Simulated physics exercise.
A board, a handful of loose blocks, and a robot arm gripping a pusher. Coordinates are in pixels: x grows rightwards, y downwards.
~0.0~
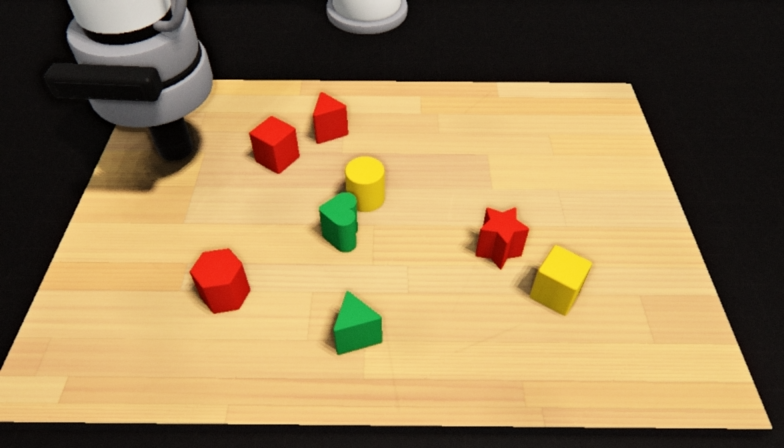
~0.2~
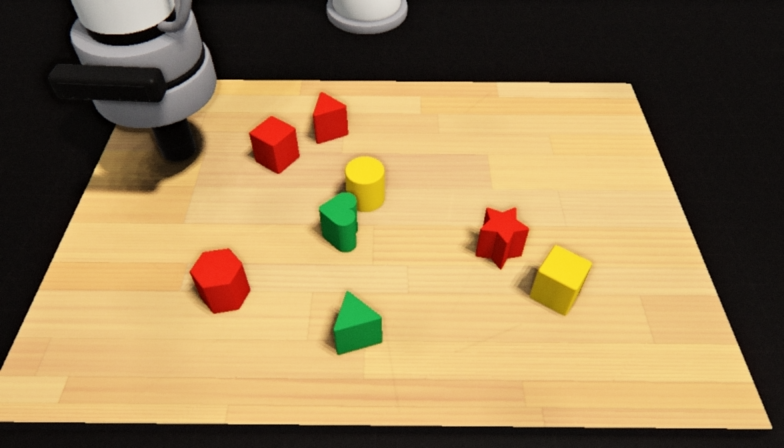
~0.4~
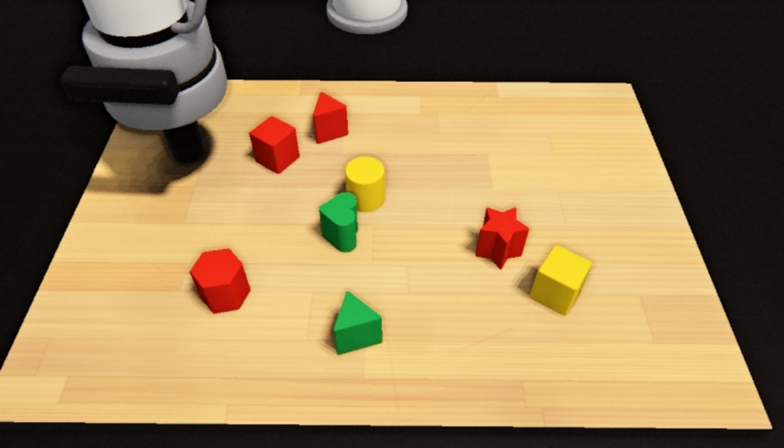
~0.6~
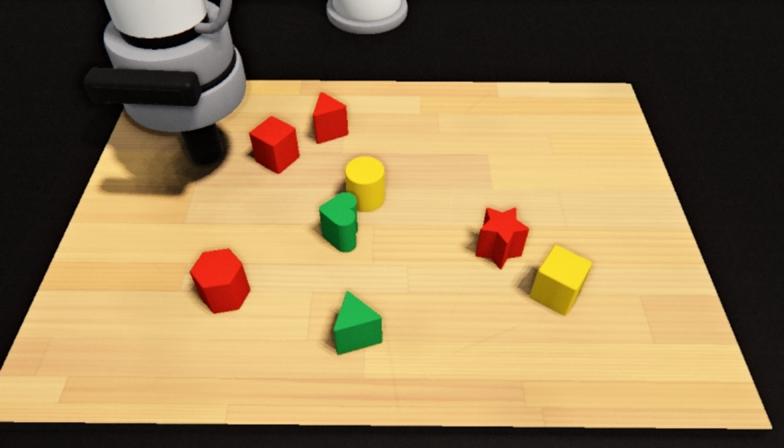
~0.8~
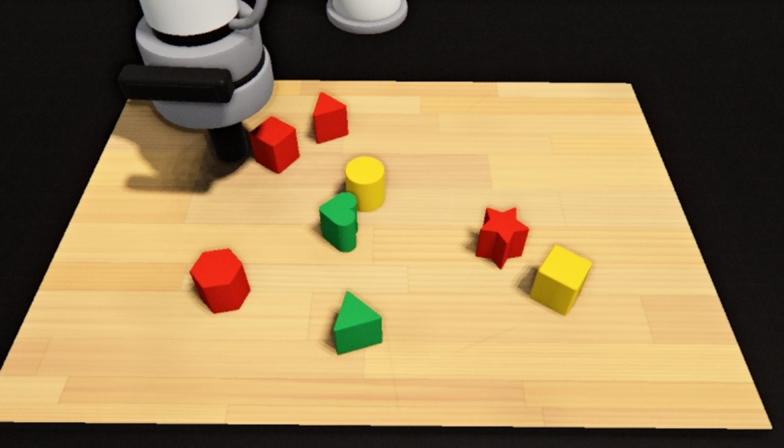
A grey and white robot arm with a dark pusher works at the upper left of a pale wooden board, seen from above at a fixed angle against black. Red, green and yellow blocks sit across the board, with a red cube and red triangular block near the arm. The arm barely shifts at first, then slides right to beside the cube, while the other blocks stay still.
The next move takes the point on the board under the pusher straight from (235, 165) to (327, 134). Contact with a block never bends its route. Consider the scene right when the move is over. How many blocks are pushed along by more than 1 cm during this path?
In total, two blocks get moved by over 1 cm.
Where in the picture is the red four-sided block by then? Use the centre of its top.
At roughly (337, 124).
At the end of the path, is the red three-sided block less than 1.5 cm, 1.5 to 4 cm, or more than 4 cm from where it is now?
It goes a little way, 1.5 to 4 cm.
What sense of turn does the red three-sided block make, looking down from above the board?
From above, the turn goes anticlockwise.
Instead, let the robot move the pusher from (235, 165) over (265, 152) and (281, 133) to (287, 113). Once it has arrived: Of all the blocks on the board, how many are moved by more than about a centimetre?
Count: 1.
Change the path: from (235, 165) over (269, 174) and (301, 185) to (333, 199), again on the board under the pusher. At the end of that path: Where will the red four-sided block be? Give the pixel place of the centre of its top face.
I'd guess (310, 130).
On the path given first. One third of the way, pusher (266, 141); red four-sided block (301, 126), turned 25° clockwise.
Two thirds of the way, pusher (296, 131); red four-sided block (323, 125), turned 65° clockwise; red three-sided block (337, 103), turned 55° anticlockwise.
At the end, pusher (326, 121); red four-sided block (337, 124), turned 110° clockwise; red three-sided block (351, 100), turned 35° anticlockwise.
